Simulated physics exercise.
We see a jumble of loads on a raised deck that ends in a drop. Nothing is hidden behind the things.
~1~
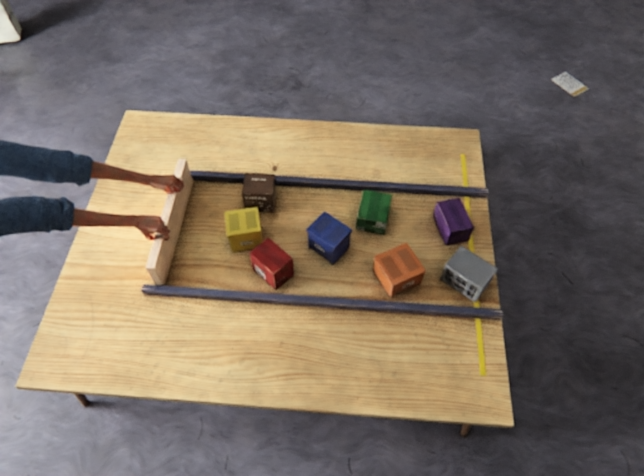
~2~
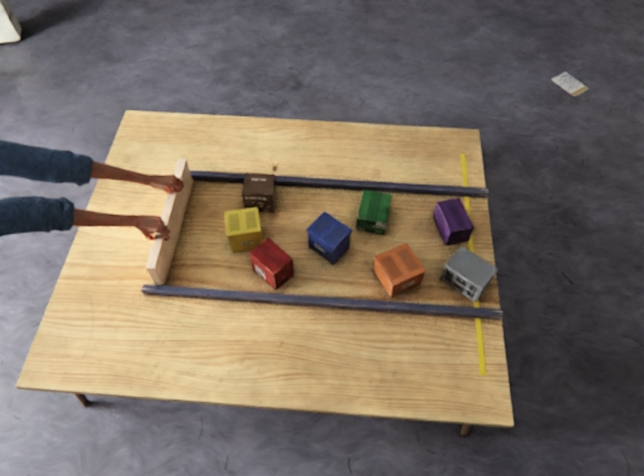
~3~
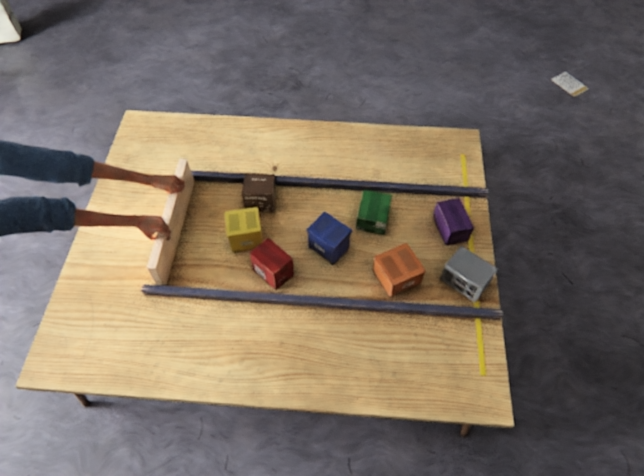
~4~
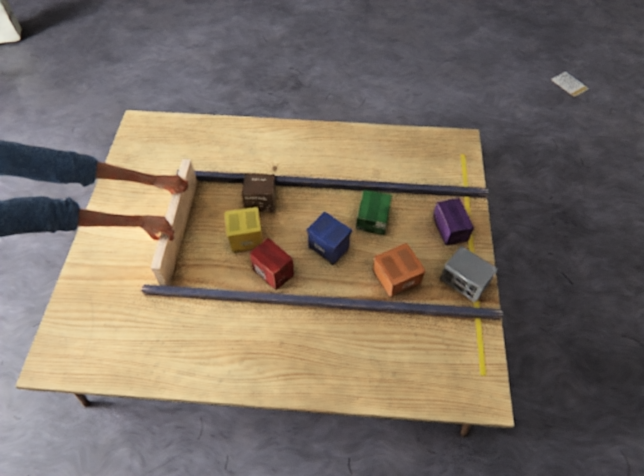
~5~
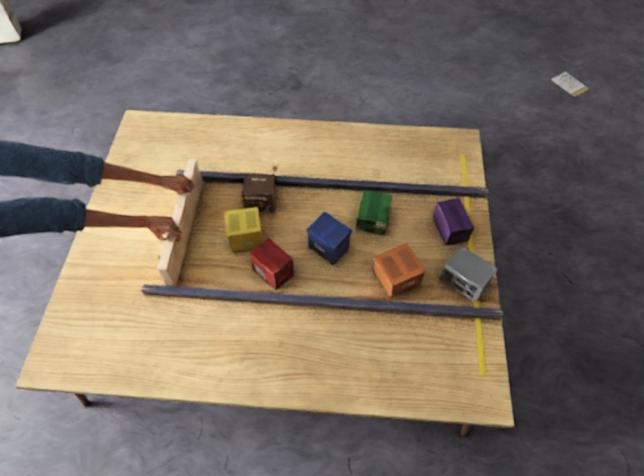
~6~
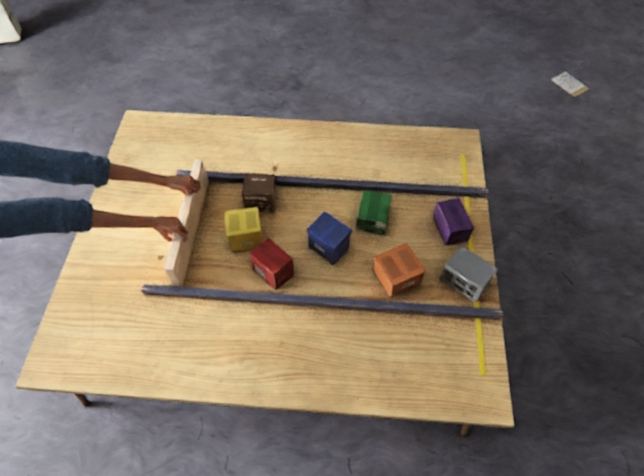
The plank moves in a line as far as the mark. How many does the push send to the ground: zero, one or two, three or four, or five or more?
The number that fall off is five or more.
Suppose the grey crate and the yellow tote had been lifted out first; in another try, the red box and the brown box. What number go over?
Fallen: 3, and 3 in the other try.
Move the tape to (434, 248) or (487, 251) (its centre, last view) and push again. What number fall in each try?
Try by try, 2 and 8.
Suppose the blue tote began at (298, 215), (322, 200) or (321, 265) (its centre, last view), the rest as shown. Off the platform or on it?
In that order, it falls; comes down; falls.
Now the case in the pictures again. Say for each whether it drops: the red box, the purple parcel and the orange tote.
The red box holds on, the purple parcel falls, the orange tote is lost.
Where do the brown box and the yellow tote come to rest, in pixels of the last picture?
The brown box at (487, 207), the yellow tote at (492, 247).
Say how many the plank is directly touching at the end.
The number is 3.
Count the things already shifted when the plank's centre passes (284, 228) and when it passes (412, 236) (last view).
The counts are 4 and 8.
Soon after, none off yet; grey crate at rest near (468, 274); purple parcel at rest near (453, 221); orange tote at rest near (398, 270).
By the end, the number that fall off is five or more; fallen, blue tote, green parcel, orange tote, purple parcel and grey crate.
